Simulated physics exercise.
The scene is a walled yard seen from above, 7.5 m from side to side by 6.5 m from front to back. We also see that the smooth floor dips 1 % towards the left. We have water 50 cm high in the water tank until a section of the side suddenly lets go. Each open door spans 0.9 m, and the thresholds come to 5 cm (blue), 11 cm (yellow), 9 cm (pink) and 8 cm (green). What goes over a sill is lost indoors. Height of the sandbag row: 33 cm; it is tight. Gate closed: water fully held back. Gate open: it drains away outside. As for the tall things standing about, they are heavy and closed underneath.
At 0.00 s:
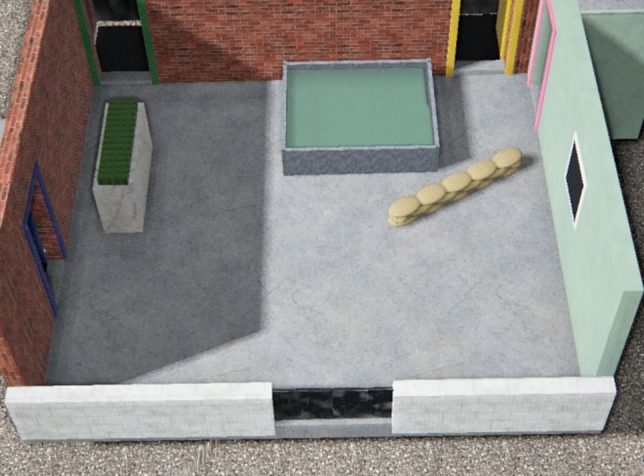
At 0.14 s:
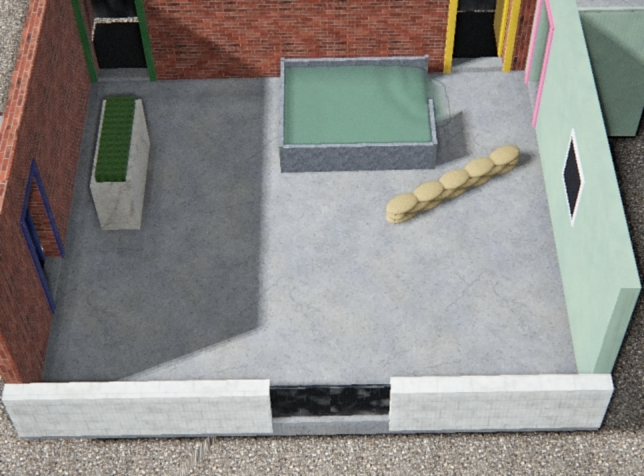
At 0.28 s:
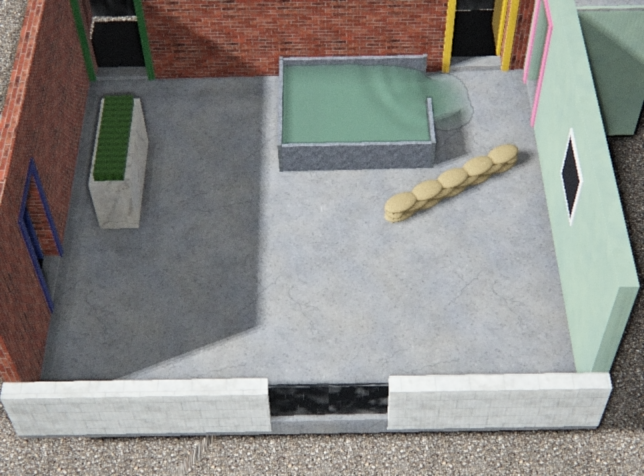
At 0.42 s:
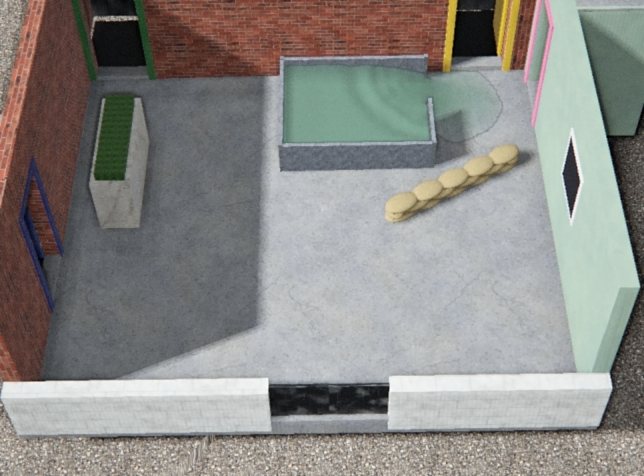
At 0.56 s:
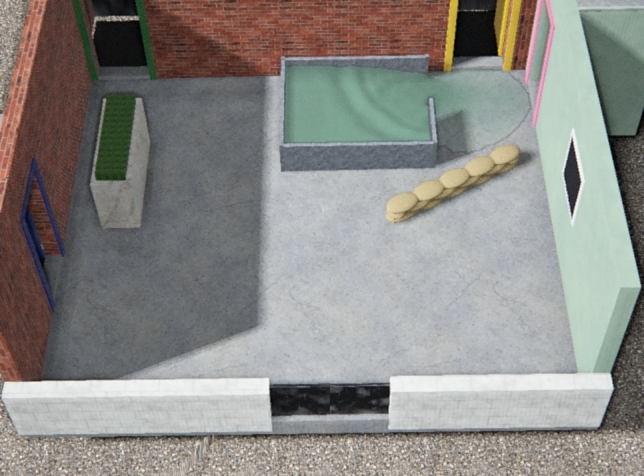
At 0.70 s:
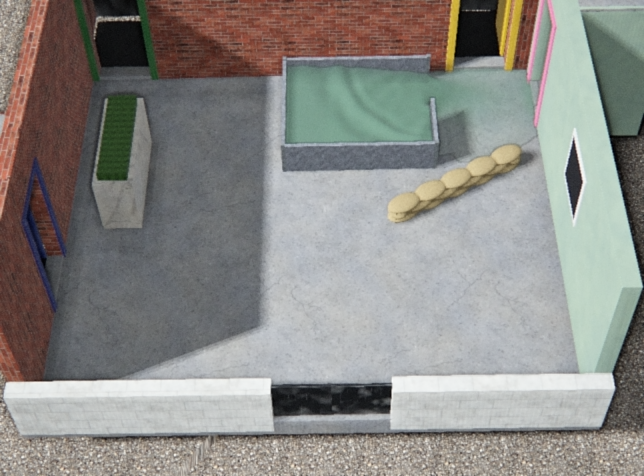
Walled yard seen from above, with green water pouring from the tank's right side and spreading across the floor behind sandbags.
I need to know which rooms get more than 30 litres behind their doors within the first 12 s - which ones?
Blue door: Less than stated; yellow door: More than stated; pink door: More than stated; green door: Less than stated.
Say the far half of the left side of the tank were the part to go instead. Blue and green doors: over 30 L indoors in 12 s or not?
Blue stays inside, green goes beyond, judged against that limit.
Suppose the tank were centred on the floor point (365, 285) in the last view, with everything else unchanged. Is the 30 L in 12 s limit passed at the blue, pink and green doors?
Result - blue door does not exceed it, pink door does not exceed it, green door does not exceed it.
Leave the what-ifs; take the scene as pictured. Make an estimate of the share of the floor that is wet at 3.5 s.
Some 20 per cent of it.
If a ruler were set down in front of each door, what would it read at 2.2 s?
You'd see blue at 0 cm, yellow at 21 cm, pink at 29 cm and green at 0 cm.
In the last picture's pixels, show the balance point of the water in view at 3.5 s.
Around (403, 128) in the last picture.
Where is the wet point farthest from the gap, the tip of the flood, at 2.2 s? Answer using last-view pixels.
Somewhere about (550, 244).
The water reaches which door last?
It would be the blue one.
After 1.4 s water covers 10 % of the floor and is deepest (38 cm) near (511, 70); blue door not reached, yellow door 18 cm at the sill, 6 L in, pink door 26 cm at the sill, 47 L in, green door not reached.
After 2.2 s water covers 10 % of the floor and is deepest (35 cm) near (521, 70); blue door not reached, yellow door 21 cm at the sill, 37 L in, pink door 29 cm at the sill, 136 L in, green door not reached.
After 3.5 s water covers 20 % of the floor and is deepest (26 cm) near (521, 70); blue door not reached, yellow door 19 cm at the sill, 91 L in, pink door 22 cm at the sill, 256 L in, green door not reached.
After 7.0 s water covers 45 % of the floor and is deepest (16 cm) near (513, 156); blue door not reached, yellow door 15 cm at the sill, 169 L in, pink door 16 cm at the sill, 379 L in, green door not reached.
After 12.0 s water covers 75 % of the floor and is deepest (11 cm) near (449, 79); blue door 6 cm at the sill, 0 L in, yellow door 10 cm at the sill, 190 L in, pink door 9 cm at the sill, 416 L in, green door 1 cm at the sill, 0 L in.
